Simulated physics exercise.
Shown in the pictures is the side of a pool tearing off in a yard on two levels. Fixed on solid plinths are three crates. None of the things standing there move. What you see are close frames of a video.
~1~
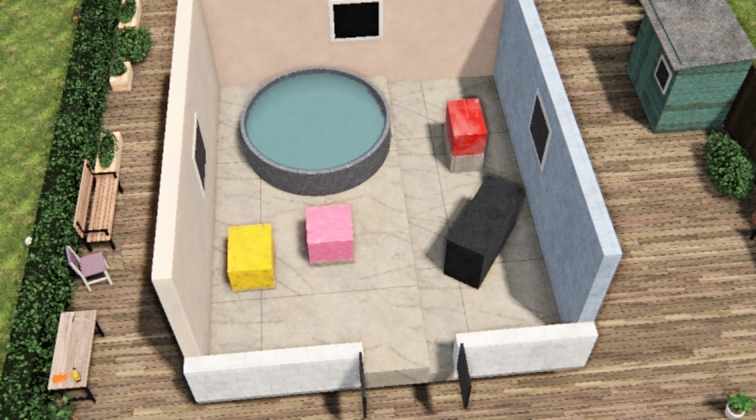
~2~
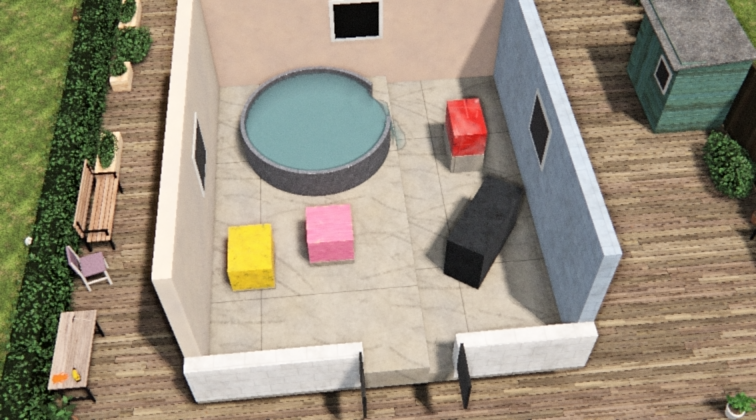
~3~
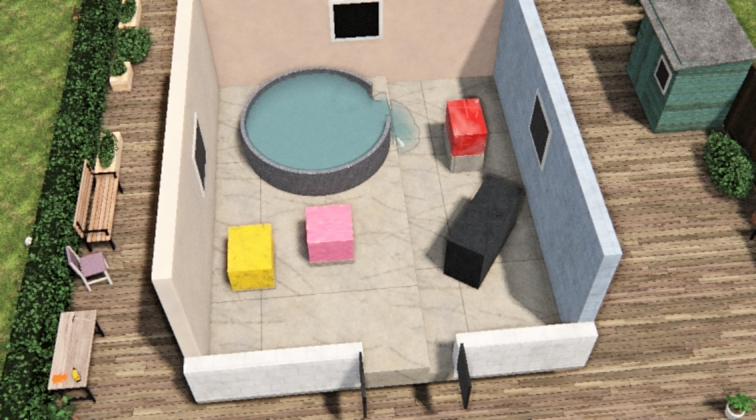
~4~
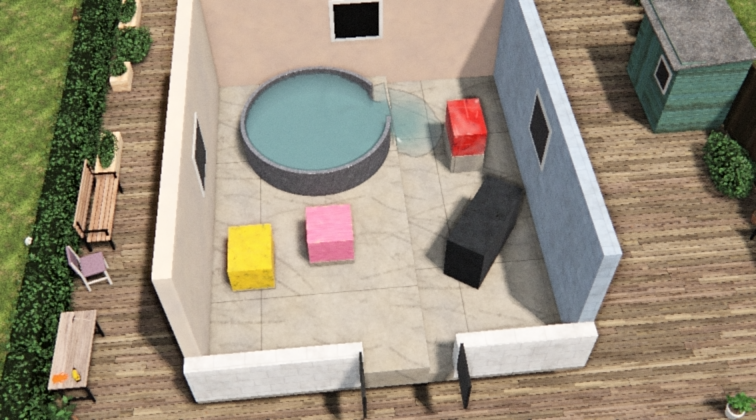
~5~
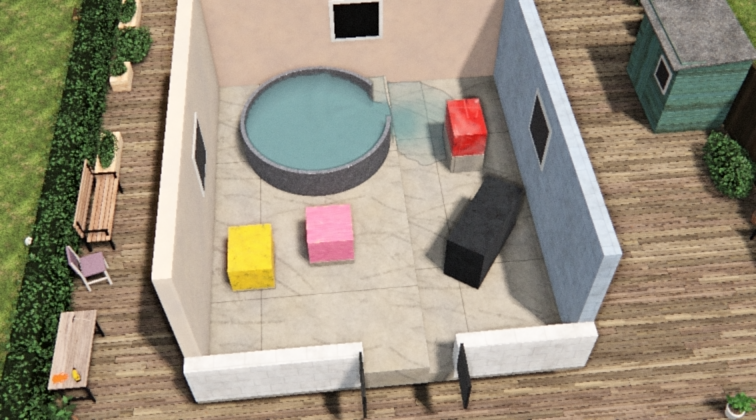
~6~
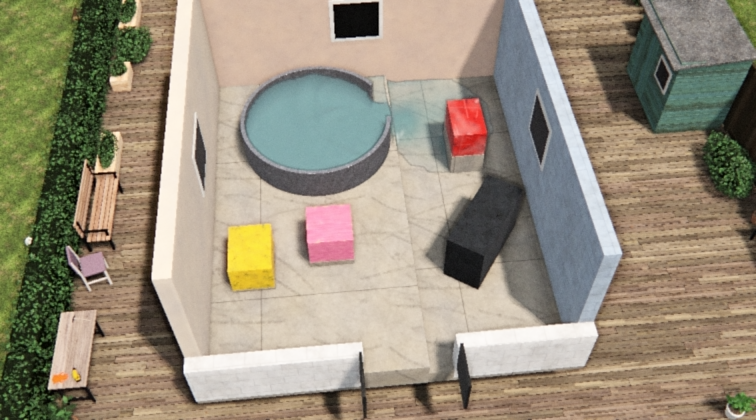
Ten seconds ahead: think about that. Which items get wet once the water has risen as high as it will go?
My prediction: The red crate is saved; the pink crate is saved; the yellow crate is saved.
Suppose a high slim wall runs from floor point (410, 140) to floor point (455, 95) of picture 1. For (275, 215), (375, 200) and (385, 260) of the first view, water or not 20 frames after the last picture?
First unwetted, then unwetted, then unwetted.
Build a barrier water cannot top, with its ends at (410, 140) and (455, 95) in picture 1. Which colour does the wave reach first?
It's the red crate.
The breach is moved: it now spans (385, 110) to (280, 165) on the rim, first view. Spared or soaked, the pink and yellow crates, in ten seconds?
Taking them in turn, the pink crate is overtopped and the yellow crate is overtopped.
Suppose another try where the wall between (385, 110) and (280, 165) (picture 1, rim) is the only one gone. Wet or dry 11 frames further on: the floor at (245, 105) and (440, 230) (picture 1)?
Waterless, submerged.
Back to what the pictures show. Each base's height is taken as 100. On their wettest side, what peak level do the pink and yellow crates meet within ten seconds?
About 0 % and 0 %.
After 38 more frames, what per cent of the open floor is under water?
Near 50 in a hundred.
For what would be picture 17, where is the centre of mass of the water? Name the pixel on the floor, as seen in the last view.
(362, 131).
A moment on, water covers 20 % of the floor; the red crate water round its plinth, the pink crate not reached, the yellow crate not reached.
Next, water covers 30 % of the floor; the red crate water round its plinth, the pink crate not reached, the yellow crate not reached.
Then, water covers 40 % of the floor; the red crate water round its plinth, the pink crate not reached, the yellow crate not reached.
Later, water covers 50 % of the floor; the red crate water round its plinth, the pink crate not reached, the yellow crate not reached.
In the end, water covers 50 % of the floor; the red crate stayed above the water, the pink crate stayed above the water, the yellow crate stayed above the water.
